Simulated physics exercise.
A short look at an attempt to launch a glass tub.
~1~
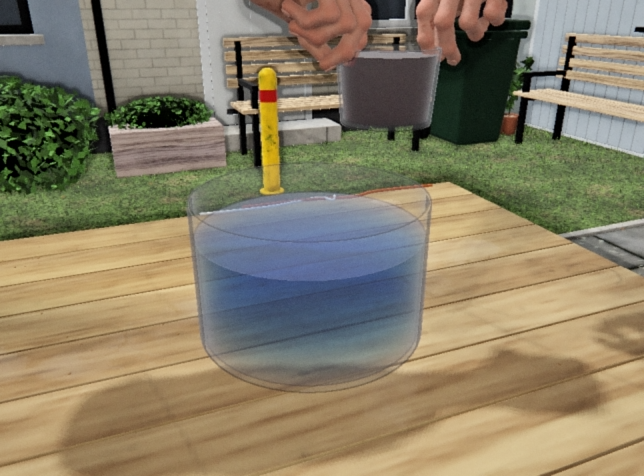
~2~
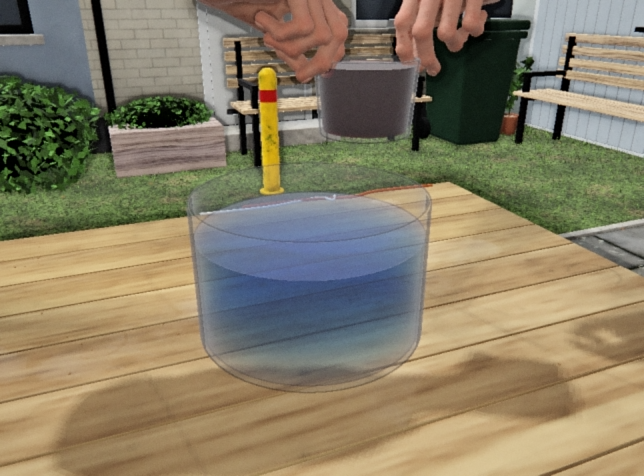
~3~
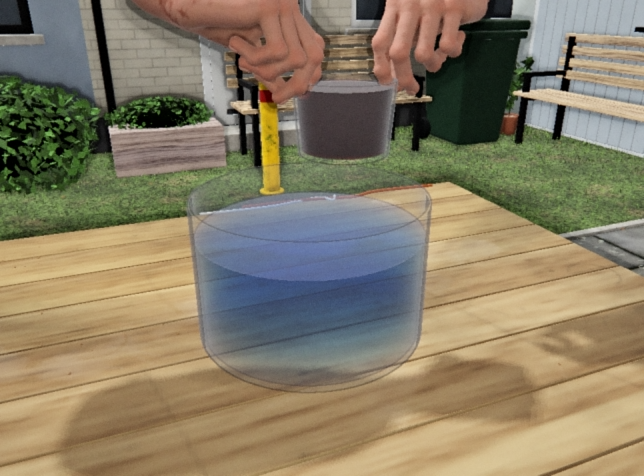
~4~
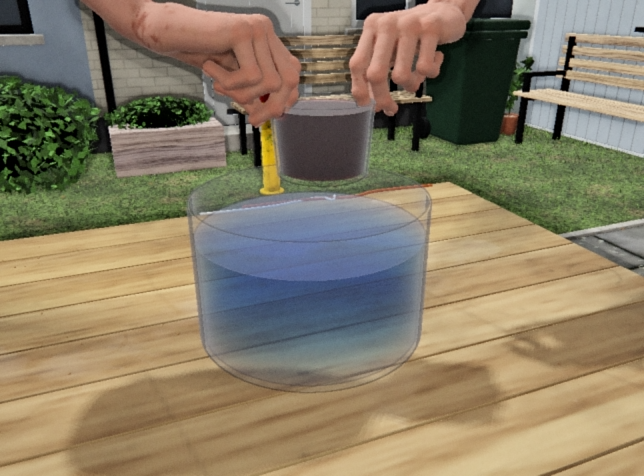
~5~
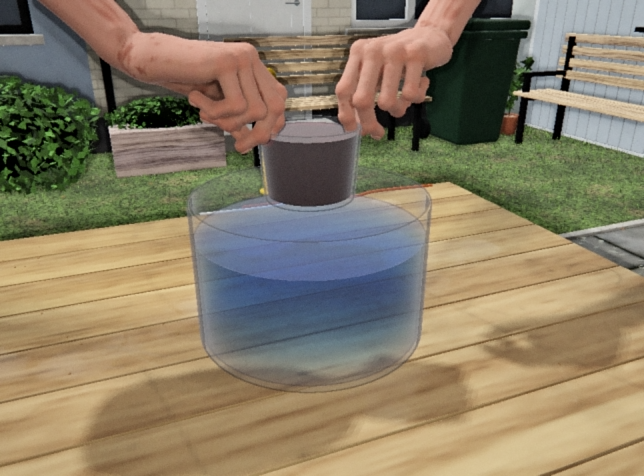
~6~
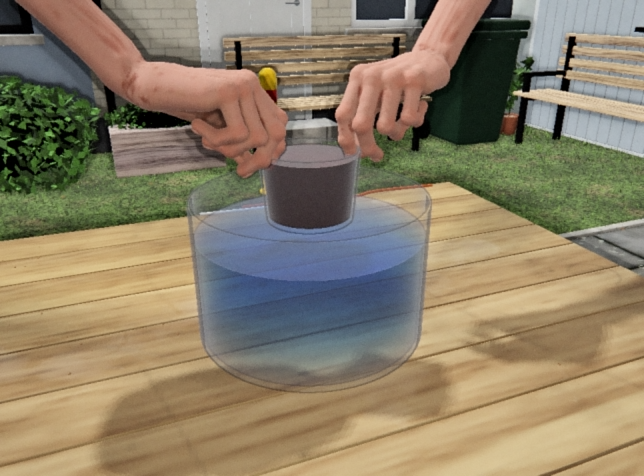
To begin with, two hands hold a small clear tub nearly full of dark material above and behind a large glass basin of blue water on a wooden table. The hands bring the tub leftward and down, then lower it inside the basin's rim, just over the water's surface.
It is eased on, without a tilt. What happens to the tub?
It fills and founders.
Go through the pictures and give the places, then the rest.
In the first picture, tub (387, 83) nearly full; above the basin.
In the second picture, tub nearly full, surface at (366, 66); coming down.
In the third picture, tub (344, 115) nearly full; lower.
In the fourth picture, tub nearly full, surface at (322, 108); lower still.
In the fifth picture, tub (309, 159) nearly full; close to the surface.
In the sixth picture, tub nearly full, surface at (309, 156); just over the surface.
A moment on, the tub dips into the dyed water.
Further on, dyed water pours in over its rim.
When it is over, the tub lies on the bottom.
